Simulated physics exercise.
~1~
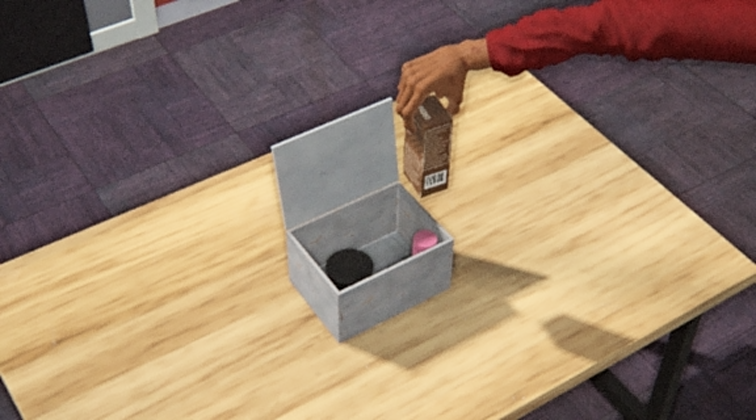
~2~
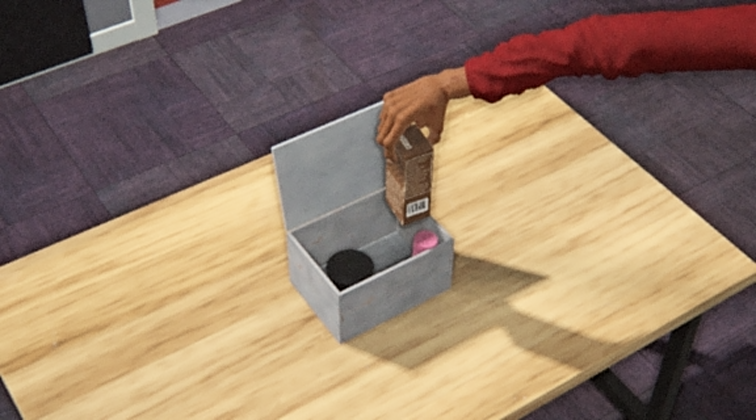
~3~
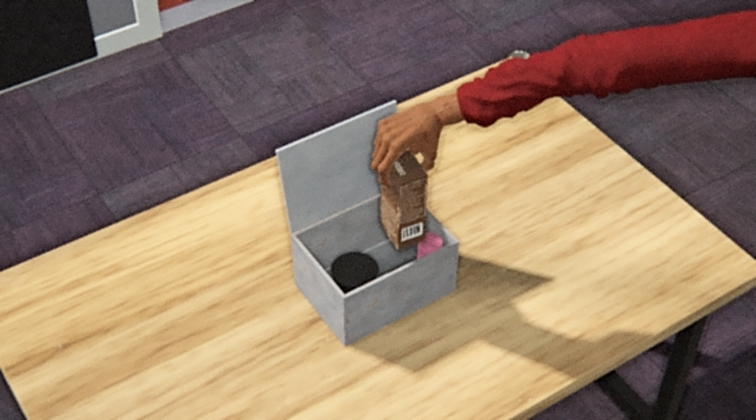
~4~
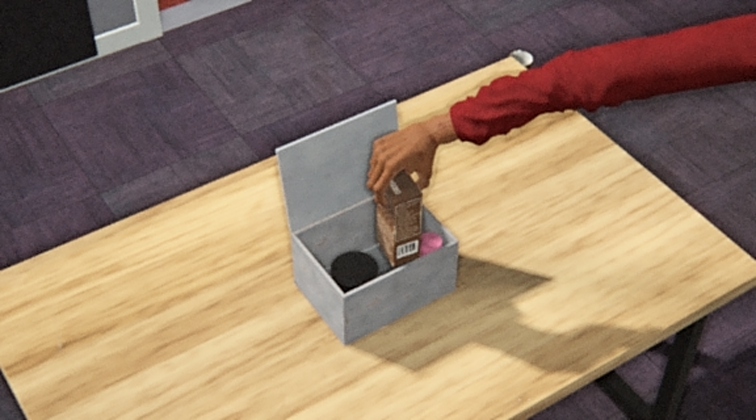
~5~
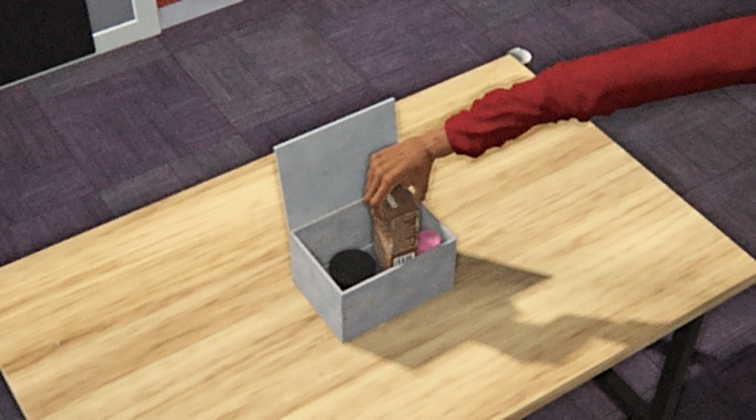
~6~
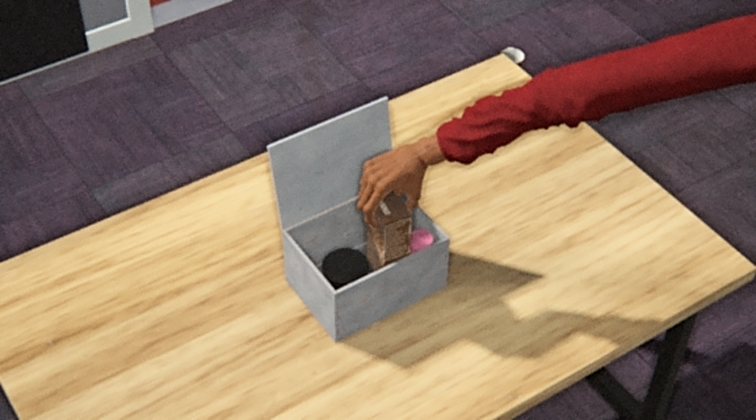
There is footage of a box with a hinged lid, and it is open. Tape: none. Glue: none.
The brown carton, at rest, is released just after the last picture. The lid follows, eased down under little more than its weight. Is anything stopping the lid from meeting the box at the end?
Yes, the lid is kept from closing.
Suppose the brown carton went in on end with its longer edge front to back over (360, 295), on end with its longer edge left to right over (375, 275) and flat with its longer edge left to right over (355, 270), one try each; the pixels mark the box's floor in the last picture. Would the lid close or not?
Attempt one, it is left gaping; attempt two, it is left gaping; attempt three, it settles down.
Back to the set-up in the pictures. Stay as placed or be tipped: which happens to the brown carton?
Result: It leans over.
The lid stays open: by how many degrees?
It stays some 25° above the rim.
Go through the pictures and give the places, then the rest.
In the first picture, on its way; brown carton (427, 147); black tub (350, 277).
In the second picture, on its way; brown carton (409, 175); black tub (350, 278).
In the third picture, on its way; brown carton (404, 200); black tub (355, 280).
In the fourth picture, on its way; brown carton (399, 218); black tub (355, 279).
In the fifth picture, on its way; brown carton (396, 231); black tub (353, 277).
In the sixth picture, put in, still held; brown carton (389, 237); black tub (346, 276).
Then, 0.90 s later than the last frame, lid starting down; brown carton tilted by 37° near (395, 247); black tub moved a little.
Then, 1.60 s later than the last frame, lid 59° above the rim; brown carton tilted by 37° near (395, 247); black tub moved a little.
Then, 2.90 s later than the last frame, lid 29° above the rim; brown carton tilted by 39° near (393, 248); black tub moved a little.
When it is over, lid 27° above the rim; lying over in the box, brown carton; moved from the start, black tub; pink shaker as before. End places, in pixels of the last picture, brown carton near (390, 249).
